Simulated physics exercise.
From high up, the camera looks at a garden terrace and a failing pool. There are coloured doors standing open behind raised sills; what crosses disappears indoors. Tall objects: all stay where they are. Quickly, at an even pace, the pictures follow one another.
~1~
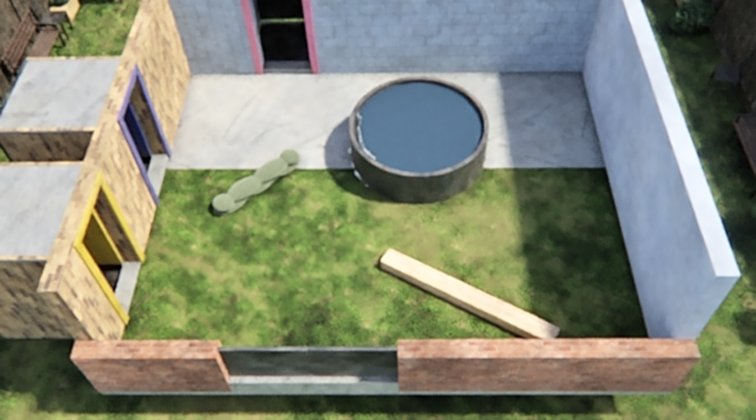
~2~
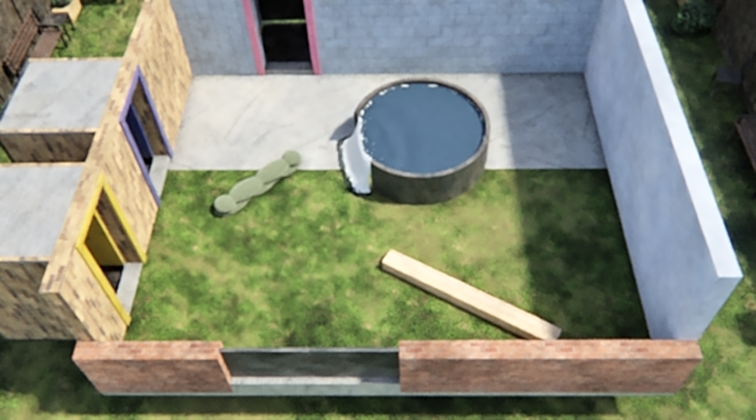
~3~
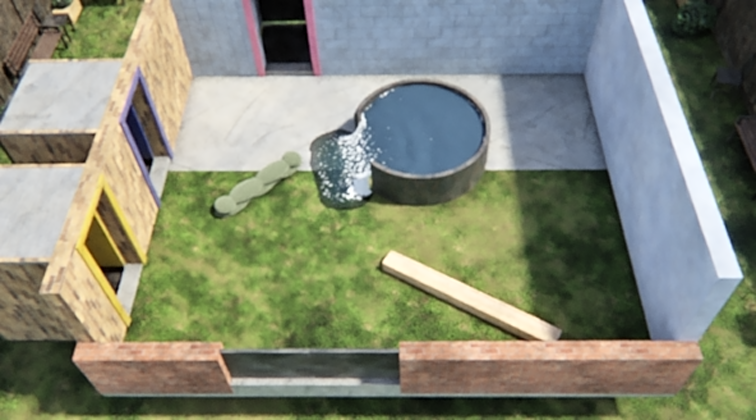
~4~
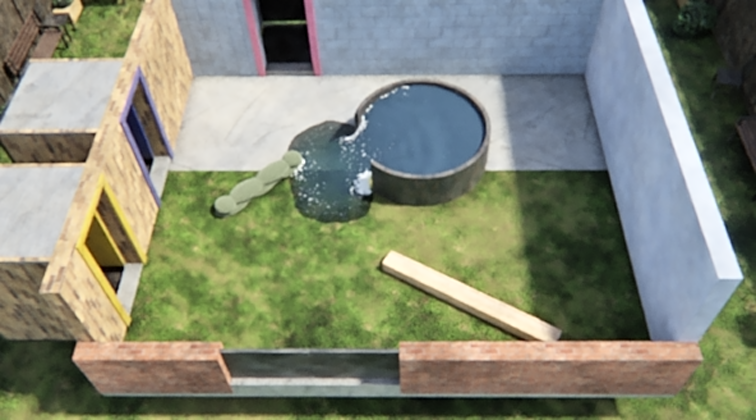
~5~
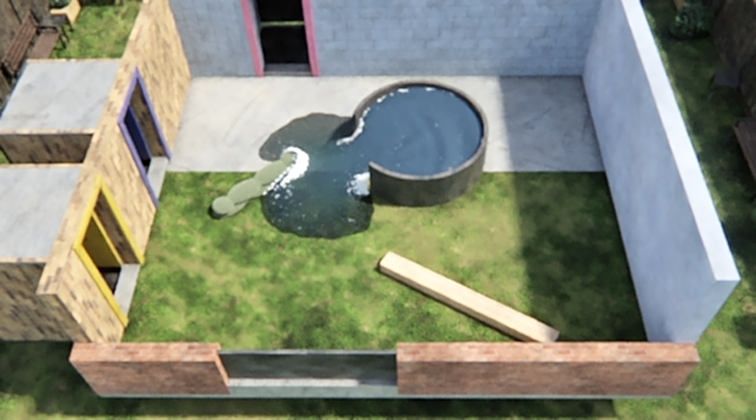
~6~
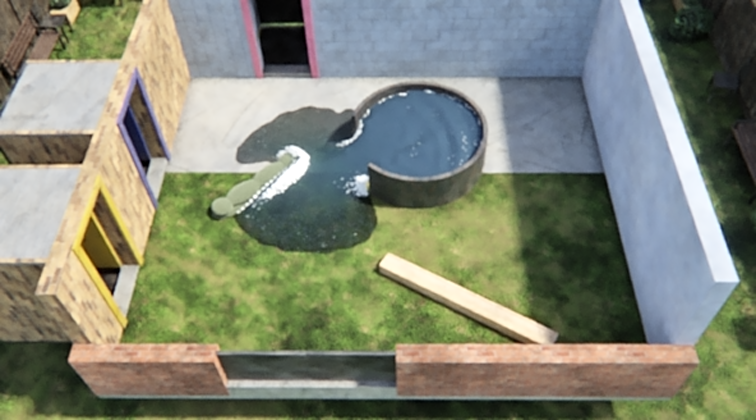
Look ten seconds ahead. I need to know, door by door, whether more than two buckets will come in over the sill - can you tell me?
In order: The yellow door will break the limit; the blue door will respect the limit; the pink door will respect the limit.
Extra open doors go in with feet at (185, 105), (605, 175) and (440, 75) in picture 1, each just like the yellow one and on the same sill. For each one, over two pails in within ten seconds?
Well, the first one overshoots, the next doesn't reach it, and the last doesn't reach it.
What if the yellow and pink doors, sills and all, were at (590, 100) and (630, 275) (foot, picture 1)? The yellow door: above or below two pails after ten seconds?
One by one: Yellow door is under.
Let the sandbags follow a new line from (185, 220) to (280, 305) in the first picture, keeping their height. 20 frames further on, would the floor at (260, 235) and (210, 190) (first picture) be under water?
I'd say waterlogged for the first, waterlogged for the second.
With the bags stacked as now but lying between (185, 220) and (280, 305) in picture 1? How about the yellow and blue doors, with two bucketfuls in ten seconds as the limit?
The yellow one keeps below it; the blue one passes that mark.
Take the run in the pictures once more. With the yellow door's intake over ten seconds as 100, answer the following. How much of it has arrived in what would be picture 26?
About 20 per cent.
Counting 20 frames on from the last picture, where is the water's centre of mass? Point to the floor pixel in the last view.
My guess is about (311, 191).
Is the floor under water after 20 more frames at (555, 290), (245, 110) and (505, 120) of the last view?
Result, in order: Unflooded / waterlogged / unflooded.
A moment on, water covers 20 % of the floor; the yellow door not reached, the blue door not reached, the pink door not reached.
Next, water covers 35 % of the floor; the yellow door wet at the sill, nothing in, the blue door wet at the sill, nothing in, the pink door wet at the sill, nothing in.
Then, water covers 50 % of the floor; the yellow door under two buckets in, the blue door wet at the sill, nothing in, the pink door under two buckets in.
Later, water covers 60 % of the floor; the yellow door over two buckets in, the blue door wet at the sill, nothing in, the pink door under two buckets in.
In the end, water covers 80 % of the floor; the yellow door over two buckets in, the blue door wet at the sill, nothing in, the pink door under two buckets in.
